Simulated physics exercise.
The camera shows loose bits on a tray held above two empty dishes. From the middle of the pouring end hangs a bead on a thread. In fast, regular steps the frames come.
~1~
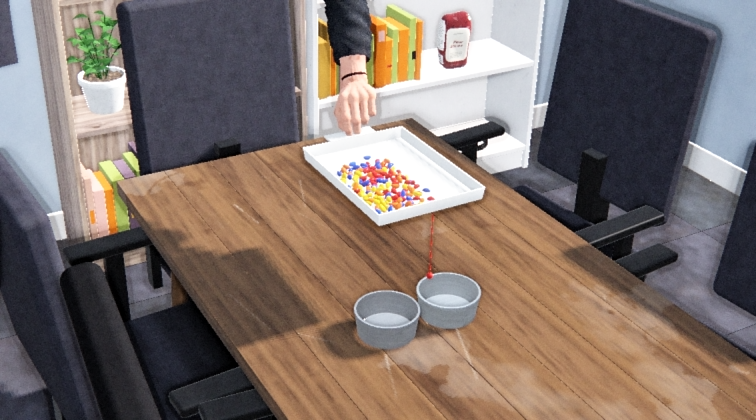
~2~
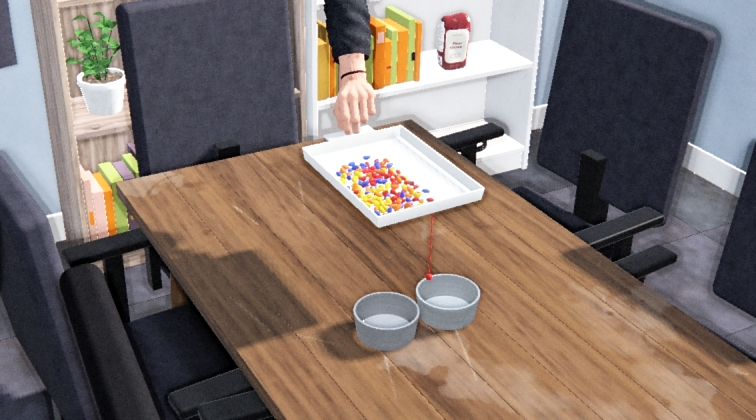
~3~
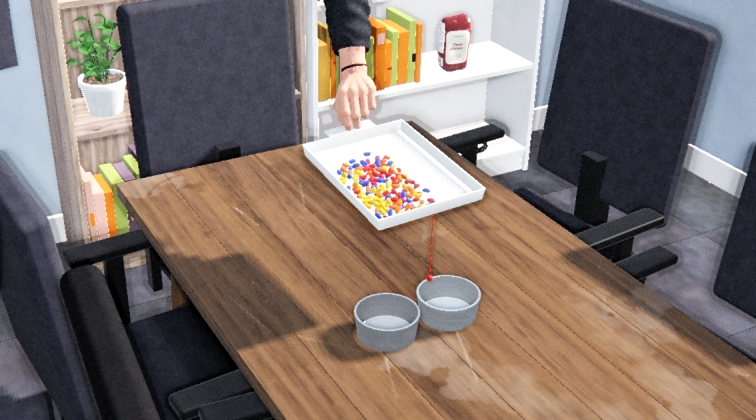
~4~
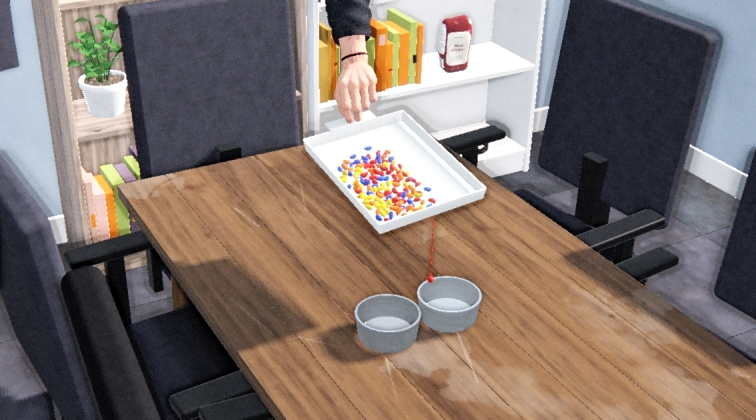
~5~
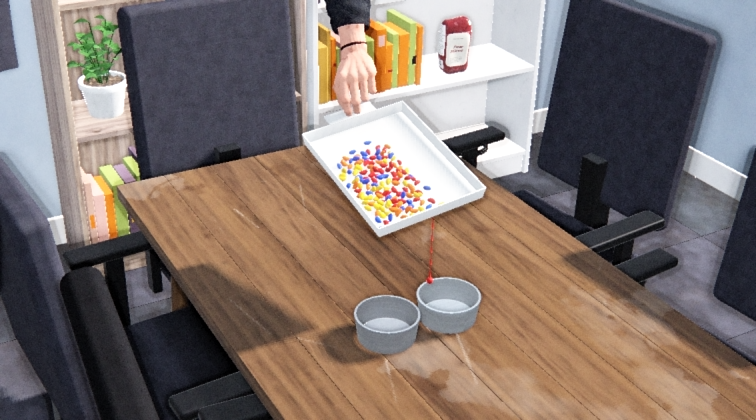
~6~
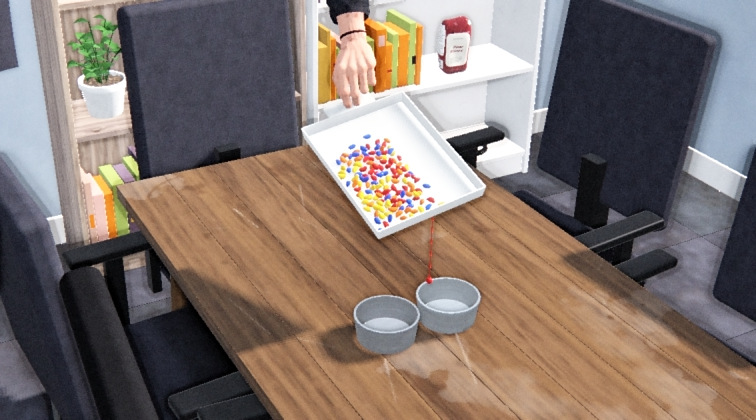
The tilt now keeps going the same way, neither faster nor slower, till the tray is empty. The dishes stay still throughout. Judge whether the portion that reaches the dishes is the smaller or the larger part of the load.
Most of the load will land in the dishes.
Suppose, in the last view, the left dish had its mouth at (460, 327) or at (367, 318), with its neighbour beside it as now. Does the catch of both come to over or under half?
Result - try one, below the halfway mark; try two, past the halfway mark.
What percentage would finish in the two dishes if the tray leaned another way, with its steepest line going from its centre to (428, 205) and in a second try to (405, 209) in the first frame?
Roughly 50 percent, then 90 percent.
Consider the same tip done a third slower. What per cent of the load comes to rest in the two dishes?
Roughly 80 percent.
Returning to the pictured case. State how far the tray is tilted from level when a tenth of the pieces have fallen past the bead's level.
That happens at close to 110 degrees.
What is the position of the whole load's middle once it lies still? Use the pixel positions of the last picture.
(382, 331).
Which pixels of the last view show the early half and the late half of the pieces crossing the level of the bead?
The opening half passes (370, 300), the closing half (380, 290).
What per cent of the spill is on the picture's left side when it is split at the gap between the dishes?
Estimate: Roughly 90 %.
Soon, tray tipped steeply; nearly all on the tray; a stray few in the air.
A while on, tray tipped past a quarter turn; nearly all on the tray; a small part in the left dish; a stray few outside both; a stray few in the air.
Towards the end, tray tipped past a quarter turn; about two thirds in the left dish; a stray few in the right dish; about a third outside both.
Finally, tray tipped past a quarter turn; about two thirds in the left dish; a stray few in the right dish; about a third outside both.
